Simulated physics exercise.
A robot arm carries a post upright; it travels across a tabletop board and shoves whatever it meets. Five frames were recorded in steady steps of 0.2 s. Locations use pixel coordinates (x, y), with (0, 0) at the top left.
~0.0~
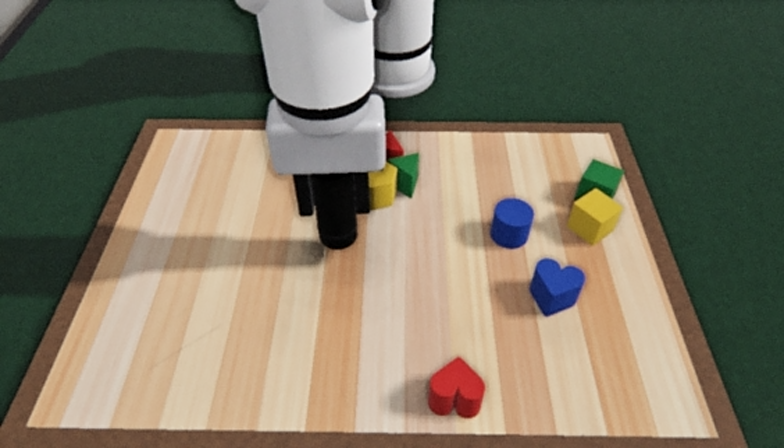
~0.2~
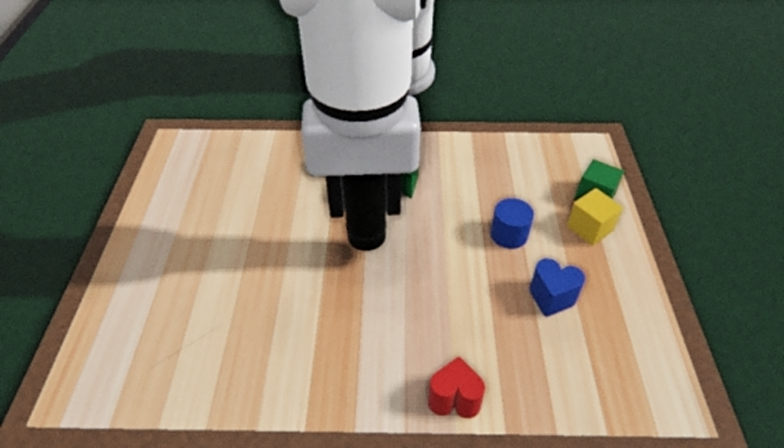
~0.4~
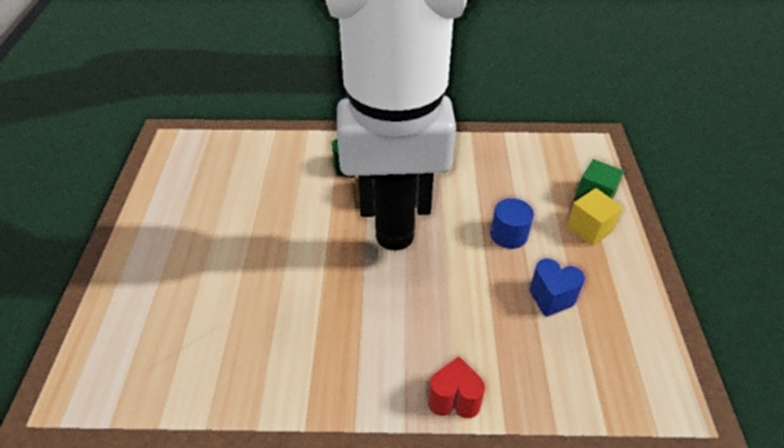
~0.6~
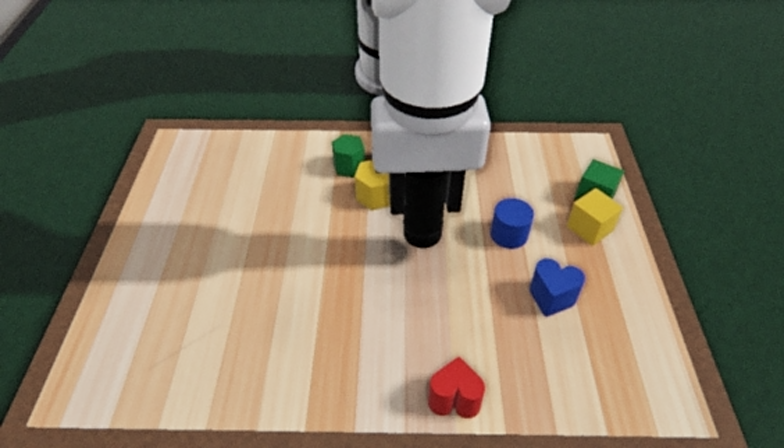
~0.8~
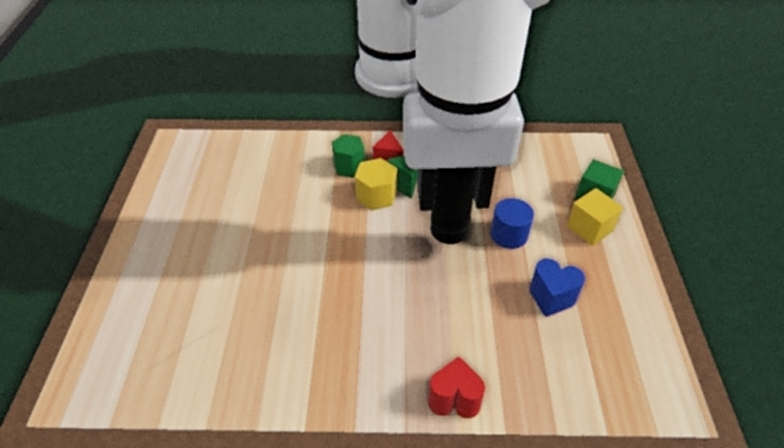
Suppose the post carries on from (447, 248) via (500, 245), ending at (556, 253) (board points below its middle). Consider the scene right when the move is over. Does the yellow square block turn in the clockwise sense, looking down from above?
Yes.
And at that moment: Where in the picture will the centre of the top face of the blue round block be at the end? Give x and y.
It should be at (566, 202) by then.
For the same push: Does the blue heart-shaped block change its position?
No
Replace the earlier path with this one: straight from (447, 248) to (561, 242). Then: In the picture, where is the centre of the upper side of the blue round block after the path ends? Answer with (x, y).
(568, 192)
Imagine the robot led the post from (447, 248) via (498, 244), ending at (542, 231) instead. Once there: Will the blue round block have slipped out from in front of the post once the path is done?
It seems not.
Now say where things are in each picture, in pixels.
In the first picture, tip of the post at (338, 236), middles of tops, blue round block at (514, 211), blue heart-shaped block at (560, 276), yellow square block at (599, 205).
In the second picture, post at (367, 238), nothing pushed.
In the third picture, post at (395, 237), nothing pushed.
In the fourth picture, post at (423, 235), nothing pushed.
In the fifth picture, post at (449, 231), blue round block at (514, 211), blue heart-shaped block at (560, 276), yellow square block at (599, 205).
What follows on the original path. One third of the way, post at (485, 226); blue round block at (522, 210).
Two thirds of the way, post at (523, 230); blue round block at (551, 206).
At the end, post at (561, 236); blue round block at (566, 202); blue heart-shaped block unmoved; yellow square block at (602, 199), turned 30° clockwise.
